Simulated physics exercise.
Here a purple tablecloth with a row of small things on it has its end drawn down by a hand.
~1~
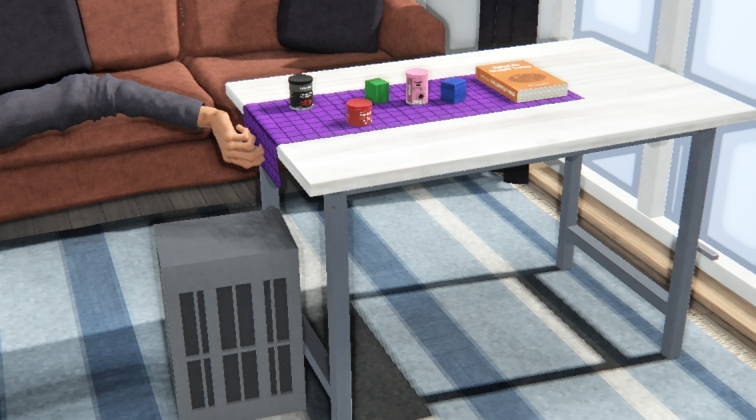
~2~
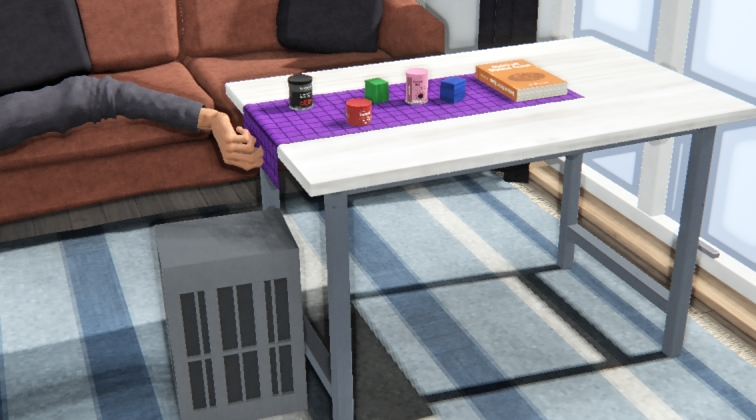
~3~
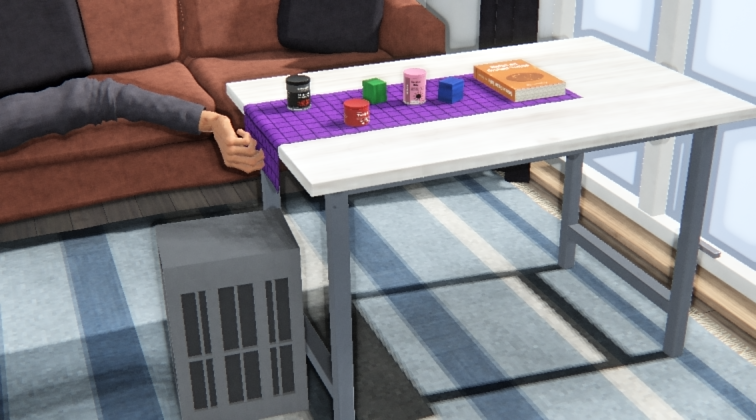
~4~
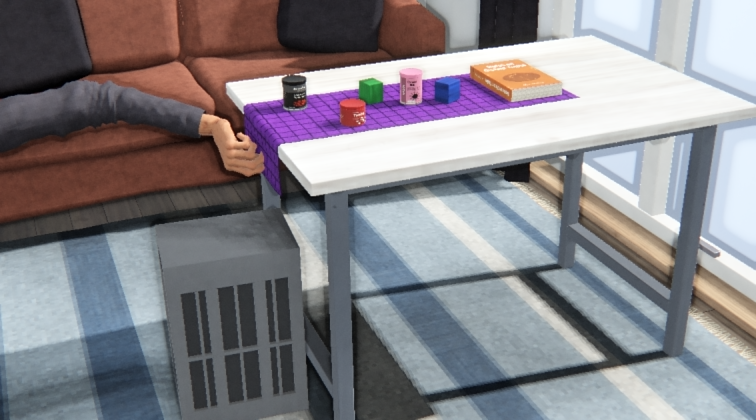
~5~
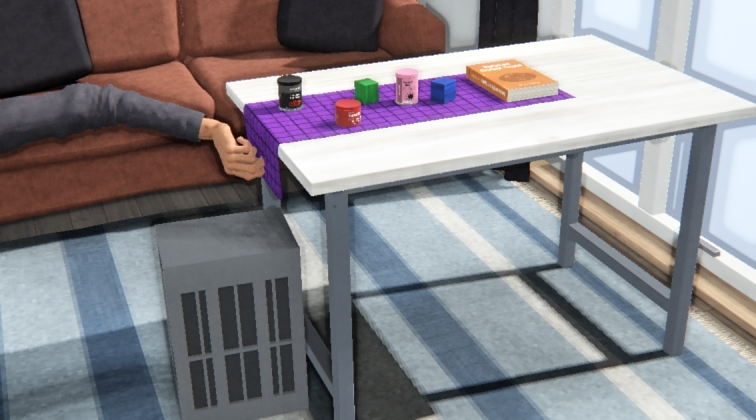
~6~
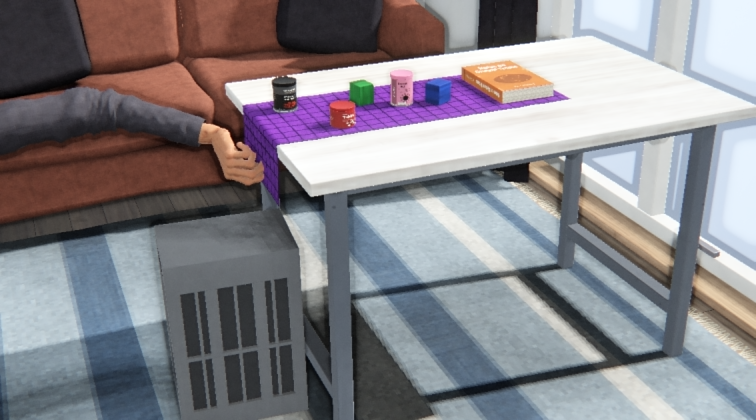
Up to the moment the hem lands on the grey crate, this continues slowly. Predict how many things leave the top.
I predict one.
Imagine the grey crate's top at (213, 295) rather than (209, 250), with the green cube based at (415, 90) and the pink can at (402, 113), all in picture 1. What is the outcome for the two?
The green cube stays aboard, and the pink can stays aboard.
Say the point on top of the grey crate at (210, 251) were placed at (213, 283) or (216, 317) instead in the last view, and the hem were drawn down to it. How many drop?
In that case 2 and 3.
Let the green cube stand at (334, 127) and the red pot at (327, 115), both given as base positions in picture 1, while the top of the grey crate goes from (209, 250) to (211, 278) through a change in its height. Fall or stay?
The green cube is lost, the red pot is lost.
Early on, hem near (264, 217); all still up.
Midway, hem on the crate; black can gone.
Finally, hem on the crate; black can gone. It carries off one.
